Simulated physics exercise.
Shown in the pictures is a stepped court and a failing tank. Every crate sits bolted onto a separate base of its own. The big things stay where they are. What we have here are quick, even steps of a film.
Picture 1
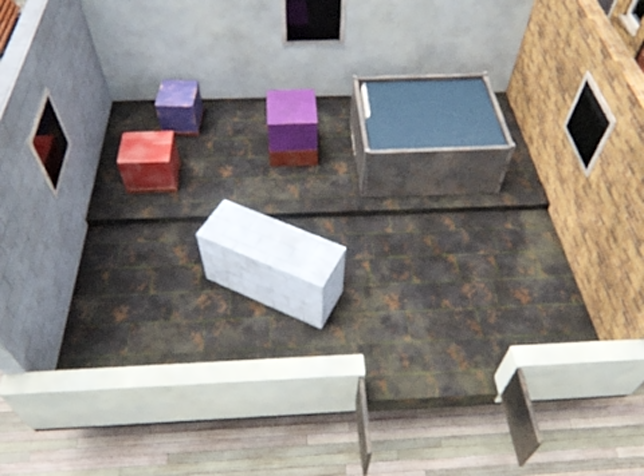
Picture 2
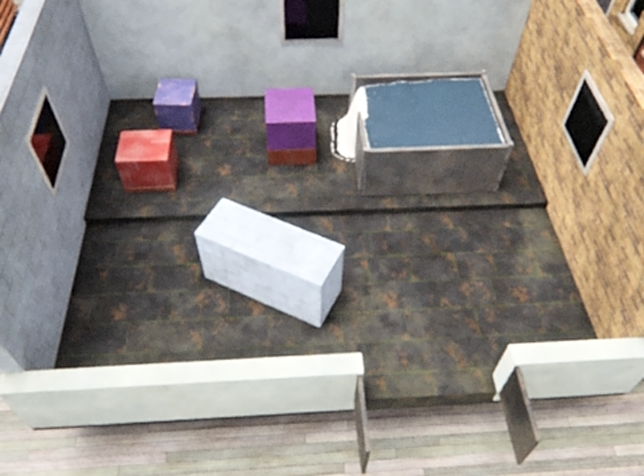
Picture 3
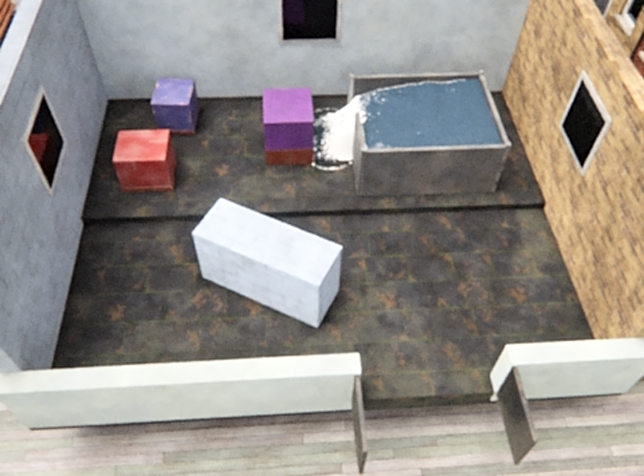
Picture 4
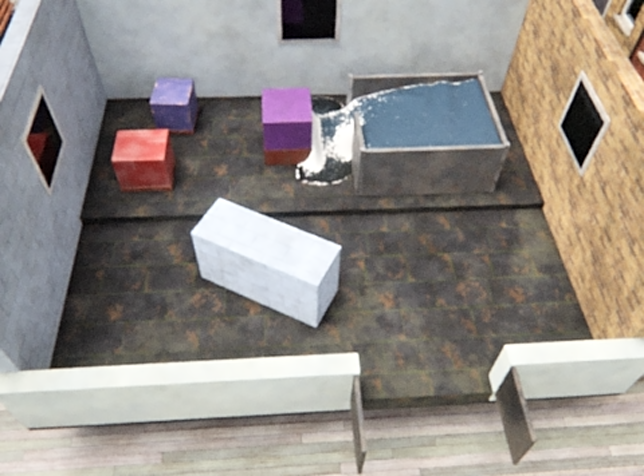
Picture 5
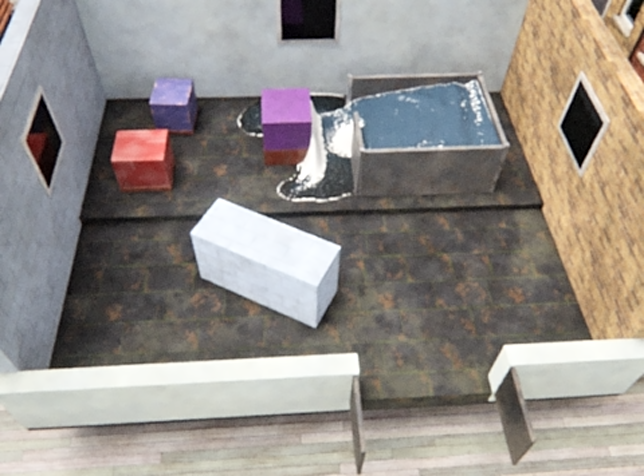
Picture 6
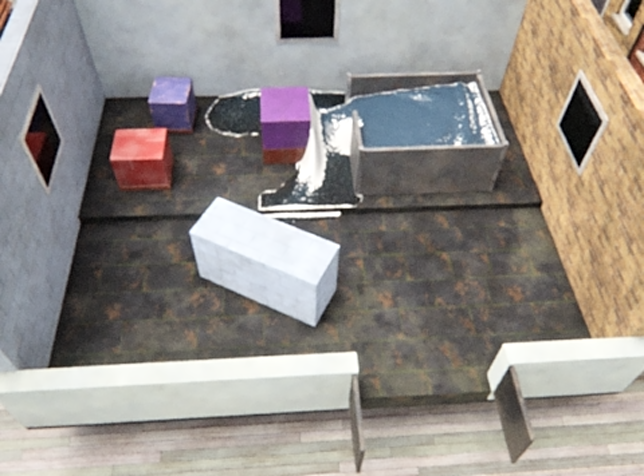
In a walled, stepped court, an open tank of still water stands on the upper level near red, blue-purple and purple blocks, with a long white block below. Water bursts from the tank's left side and pours onto the dark floor, then spreads around the purple block and reaches the step's edge.
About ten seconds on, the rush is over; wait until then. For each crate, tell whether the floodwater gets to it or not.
One by one: I expect the red crate to be touched by the water, I expect the blue crate to be touched by the water, I expect the purple crate to be touched by the water.
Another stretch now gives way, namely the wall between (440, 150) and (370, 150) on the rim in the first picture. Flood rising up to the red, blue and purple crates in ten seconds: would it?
Here goes: Red crate - left alone; blue crate - left alone; purple crate - left alone.
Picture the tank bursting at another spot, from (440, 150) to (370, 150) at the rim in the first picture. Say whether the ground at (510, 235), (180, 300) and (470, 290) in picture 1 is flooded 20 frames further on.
The first comes out soaked, the second soaked, the third soaked.
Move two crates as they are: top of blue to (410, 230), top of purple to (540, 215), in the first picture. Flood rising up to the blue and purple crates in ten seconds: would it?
Briefly, the blue one gets flooded and the purple one stays clear.
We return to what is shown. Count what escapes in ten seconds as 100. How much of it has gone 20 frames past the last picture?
Roughly 35 %.
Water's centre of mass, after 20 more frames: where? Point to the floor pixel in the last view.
Somewhere around (332, 166) in the last view.
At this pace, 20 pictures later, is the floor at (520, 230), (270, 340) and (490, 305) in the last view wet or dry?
Status by point, in sequence: Unwetted; unwetted; waterlogged.
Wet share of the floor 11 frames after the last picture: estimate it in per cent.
Close to 45 %.
A moment on, water covers 25 % of the floor; the red crate not reached, the blue crate water round its plinth, the purple crate water round its plinth.
Next, water covers 45 % of the floor; the red crate water round its plinth, the blue crate water round its plinth, the purple crate water round its plinth.
Then, water covers 70 % of the floor; the red crate water round its plinth, the blue crate water round its plinth, the purple crate water round its plinth.
Later, water covers 90 % of the floor; the red crate water round its plinth, the blue crate water round its plinth, the purple crate water round its plinth.
In the end, water covers 95 % of the floor; the red crate was topped, the blue crate was topped, the purple crate was topped.
